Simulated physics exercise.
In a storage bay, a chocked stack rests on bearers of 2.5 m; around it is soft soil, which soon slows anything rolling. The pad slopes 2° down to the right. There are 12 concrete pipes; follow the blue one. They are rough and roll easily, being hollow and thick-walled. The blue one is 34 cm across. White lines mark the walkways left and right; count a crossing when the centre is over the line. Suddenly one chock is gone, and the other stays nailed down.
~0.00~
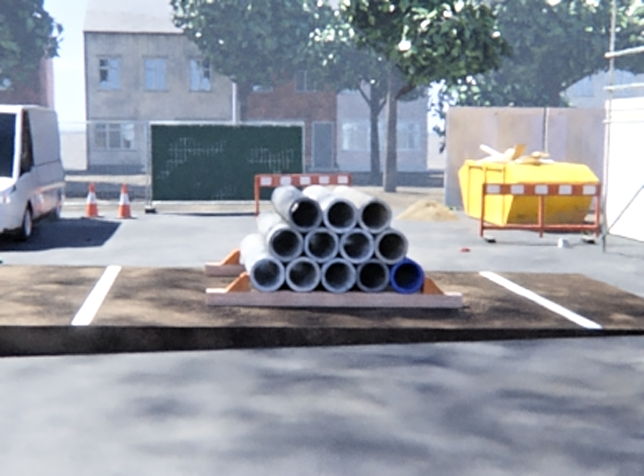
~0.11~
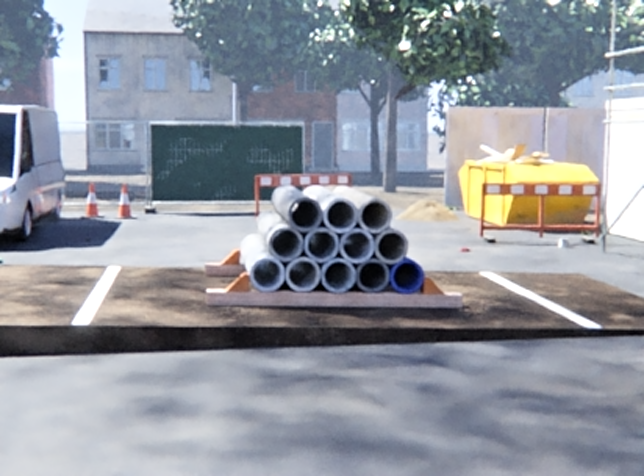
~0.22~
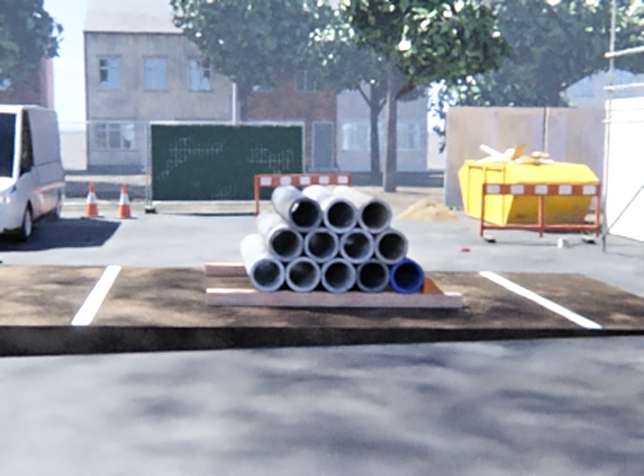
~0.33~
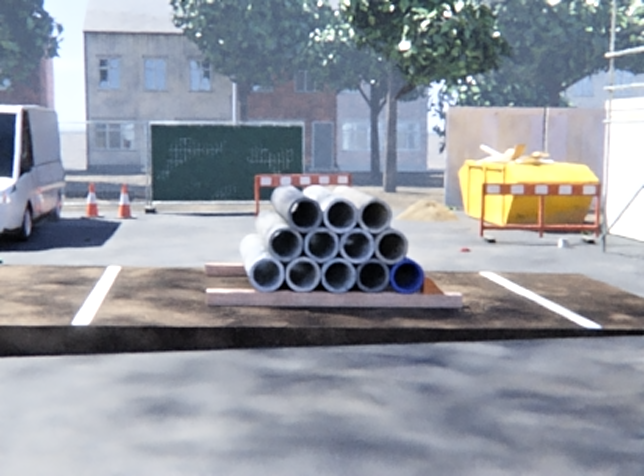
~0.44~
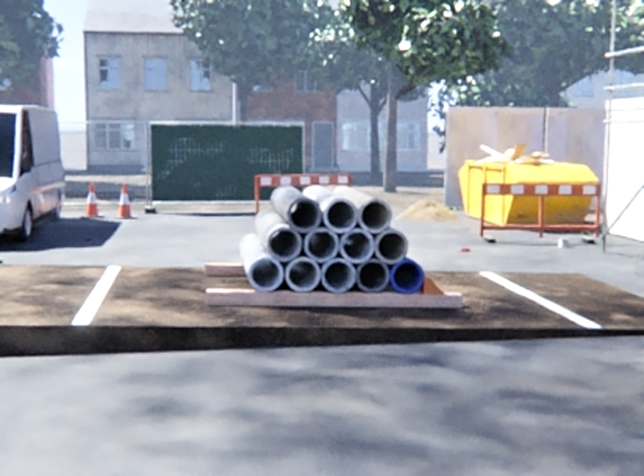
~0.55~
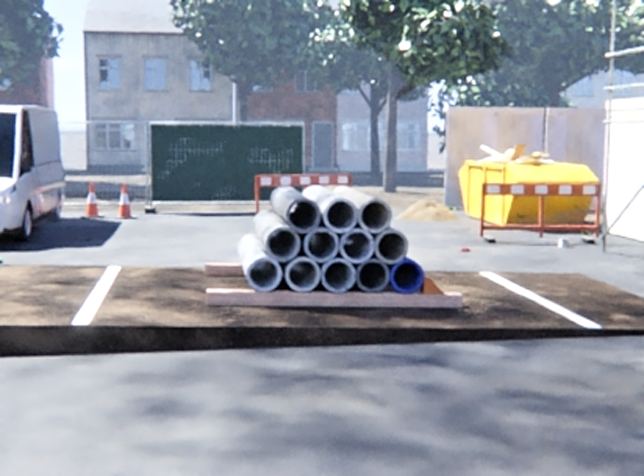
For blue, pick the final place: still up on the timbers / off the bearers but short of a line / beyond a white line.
Blue comes to rest still up on the timbers.
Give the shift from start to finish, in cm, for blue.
About: Blue 0.
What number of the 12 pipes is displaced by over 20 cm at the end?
The count is 3.
By 0.9 s, blue is on the bearers, 55 cm from the bearers' right end; 0 over a line so far.
Finally (3.1 s), blue is on the bearers, 55 cm from the bearers' right end; 0 over a line so far.
